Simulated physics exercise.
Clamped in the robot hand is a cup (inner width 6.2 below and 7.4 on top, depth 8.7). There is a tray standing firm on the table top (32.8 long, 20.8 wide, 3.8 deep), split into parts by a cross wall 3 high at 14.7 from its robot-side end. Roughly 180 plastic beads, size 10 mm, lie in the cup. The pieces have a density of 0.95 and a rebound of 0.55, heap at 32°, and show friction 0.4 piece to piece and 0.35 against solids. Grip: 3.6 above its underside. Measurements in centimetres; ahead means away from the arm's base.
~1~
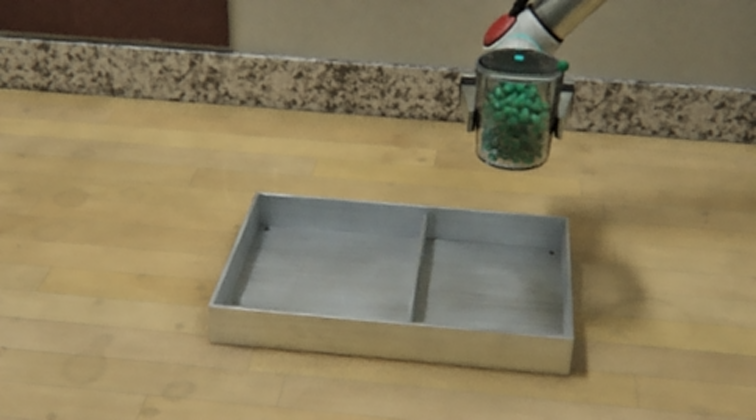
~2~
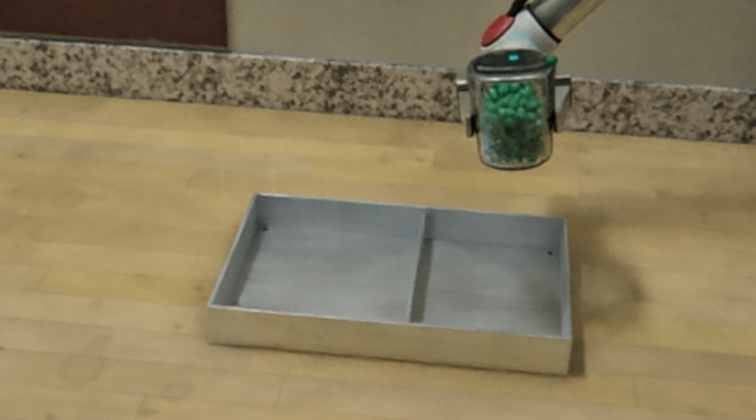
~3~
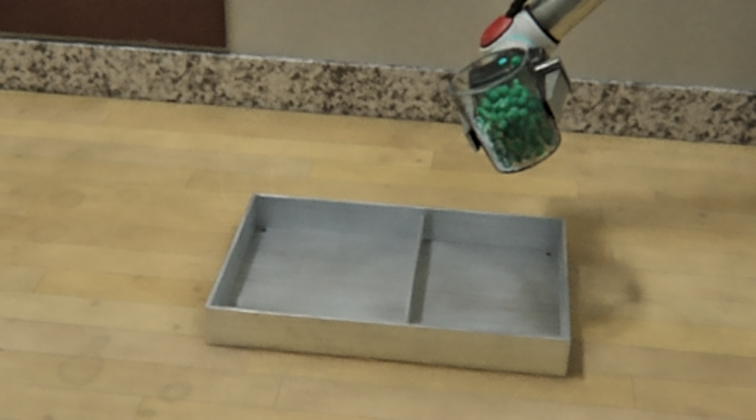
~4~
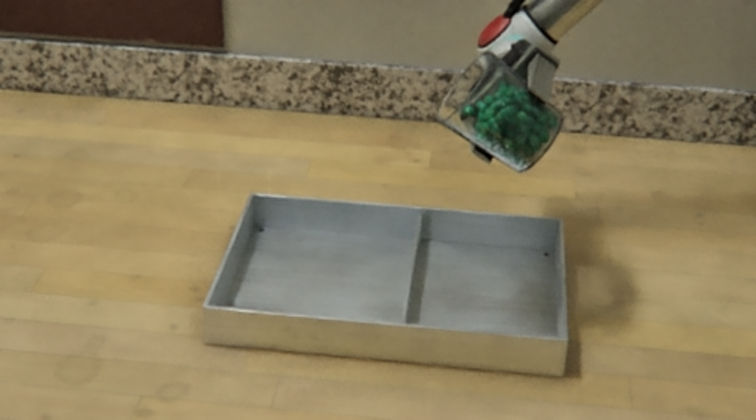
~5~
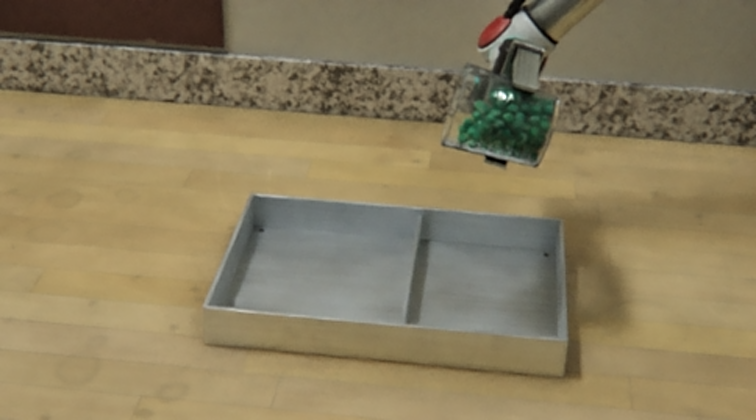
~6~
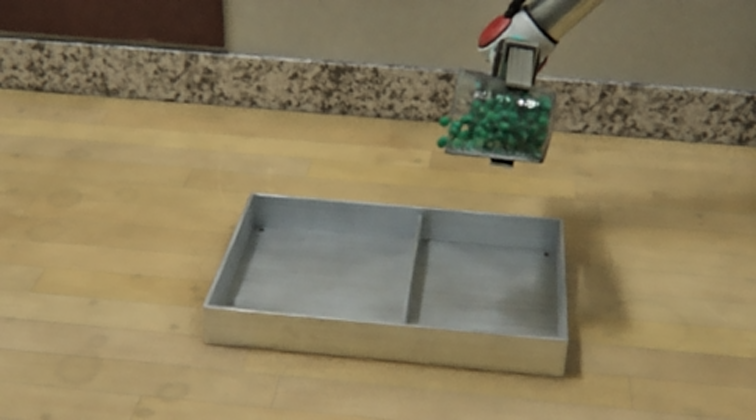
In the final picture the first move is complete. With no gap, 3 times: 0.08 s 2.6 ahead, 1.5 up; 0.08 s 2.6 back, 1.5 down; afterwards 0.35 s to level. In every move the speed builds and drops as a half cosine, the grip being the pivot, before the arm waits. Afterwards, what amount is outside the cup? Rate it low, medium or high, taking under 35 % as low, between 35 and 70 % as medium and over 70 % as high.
Rating: High.
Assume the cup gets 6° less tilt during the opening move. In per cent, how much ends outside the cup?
Close to 85 in a hundred, I'd say.
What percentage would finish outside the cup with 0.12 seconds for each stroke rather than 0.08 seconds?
That would give around 75 per cent.
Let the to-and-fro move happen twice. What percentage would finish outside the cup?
My guess is near 90 per cent.
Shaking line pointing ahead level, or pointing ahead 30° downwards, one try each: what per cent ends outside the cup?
It comes to around 85 per cent on the first try and around 55 per cent on the second.
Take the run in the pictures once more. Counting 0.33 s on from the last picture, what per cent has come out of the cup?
I'd say some 90 percent.
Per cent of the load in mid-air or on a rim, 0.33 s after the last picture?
About 24 per cent.
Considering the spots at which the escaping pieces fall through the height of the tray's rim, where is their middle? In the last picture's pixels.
Centre: About (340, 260).
Then, 0.33 s on, tilted 84° forward, highest piece 19 above the table; 117 in the far-side part, 19 in the cup, 44 in flight or on a rim.
Then, 0.66 s on, tilted 39° forward, highest piece 21 above the table; 164 in the far-side part, 10 in the cup, 3 in the robot-side part, 3 on the table or floor.
Then, 1.03 s on, level, highest piece 19 above the table; 164 in the far-side part, 10 in the cup, 3 in the robot-side part, 3 on the table or floor.
Then, 2.08 s on, level, highest piece 19 above the table; 164 in the far-side part, 10 in the cup, 3 in the robot-side part, 3 on the table or floor.
In the end, 164 in the far-side part, 10 in the cup, 3 in the robot-side part, 3 on the table or floor. That is 94 % outside the cup.
